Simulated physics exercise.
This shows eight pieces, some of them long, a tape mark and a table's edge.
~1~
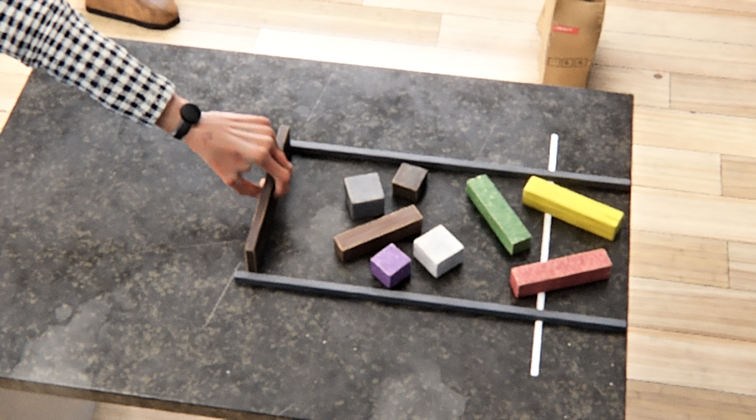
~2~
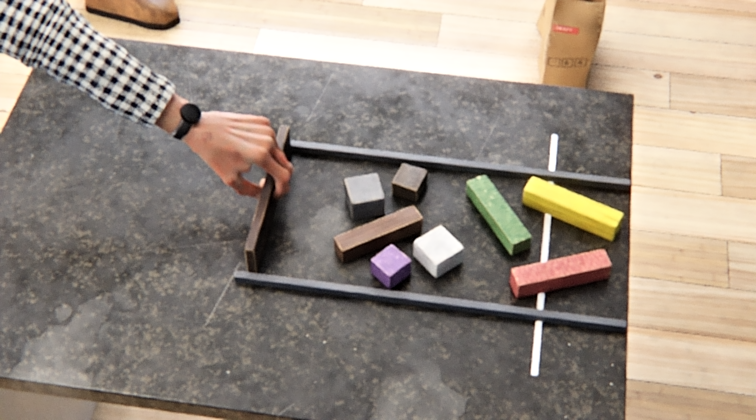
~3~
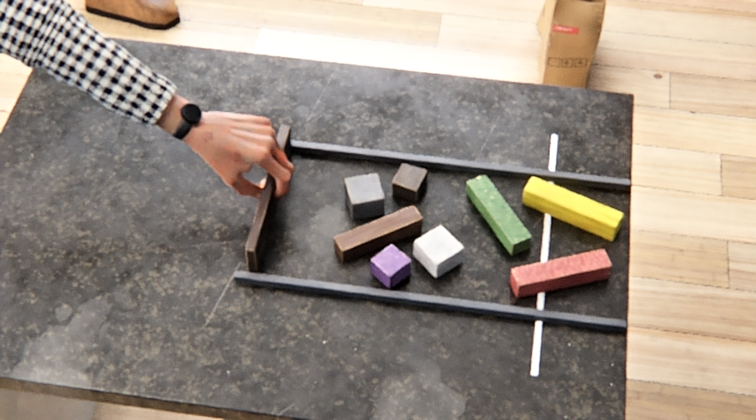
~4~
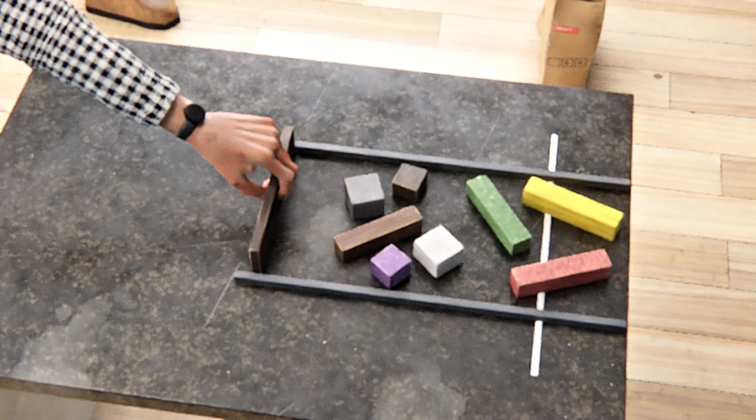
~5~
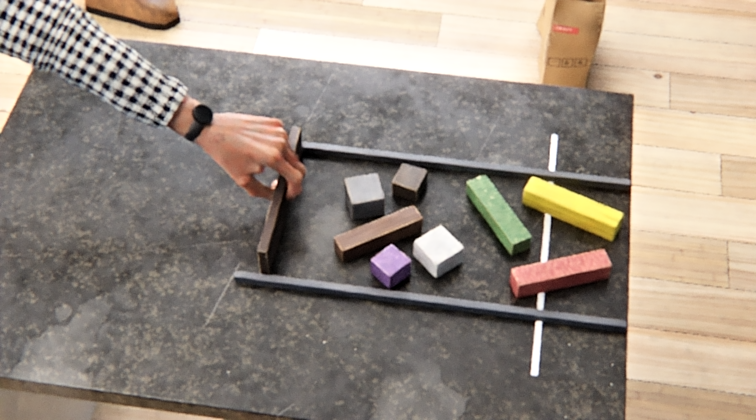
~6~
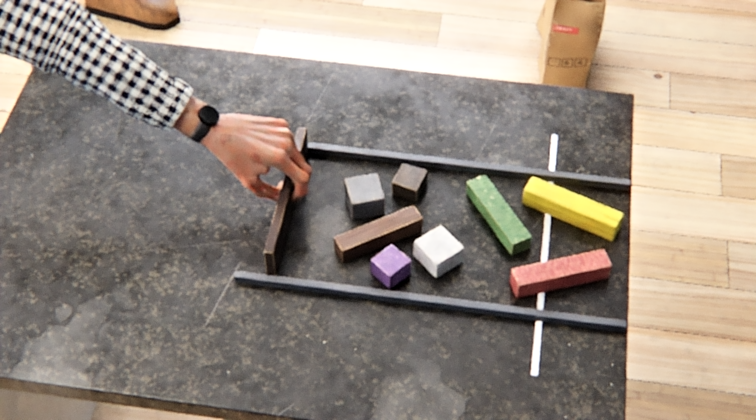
We see a hand holding a dark board upright between two rails on a stone table, near coloured blocks and bars and a white tape line. The hand holds still, then slides the board slightly right, touching none of the pieces.
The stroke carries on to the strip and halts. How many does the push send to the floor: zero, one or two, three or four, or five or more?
In the end the number that fall off is one or two.
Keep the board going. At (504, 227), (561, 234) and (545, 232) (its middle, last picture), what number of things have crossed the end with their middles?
It would be 0, 3 and 2.
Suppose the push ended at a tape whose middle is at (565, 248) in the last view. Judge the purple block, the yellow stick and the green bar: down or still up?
The purple block does not fall, the yellow stick is lost, the green bar falls.
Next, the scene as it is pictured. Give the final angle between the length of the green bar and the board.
Near 50 degrees.
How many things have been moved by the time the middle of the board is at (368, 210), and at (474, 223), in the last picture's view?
2 and 8.
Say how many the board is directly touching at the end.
4 of them.
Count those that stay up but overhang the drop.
Overhanging: 2.
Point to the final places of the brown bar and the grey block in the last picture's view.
Near (582, 253) and (565, 224).
Early on, none off yet; yellow stick at rest near (572, 208); red bar at rest near (561, 273); green bar at rest near (498, 214).
Finally, the number that fall off is one or two; lost, yellow stick.
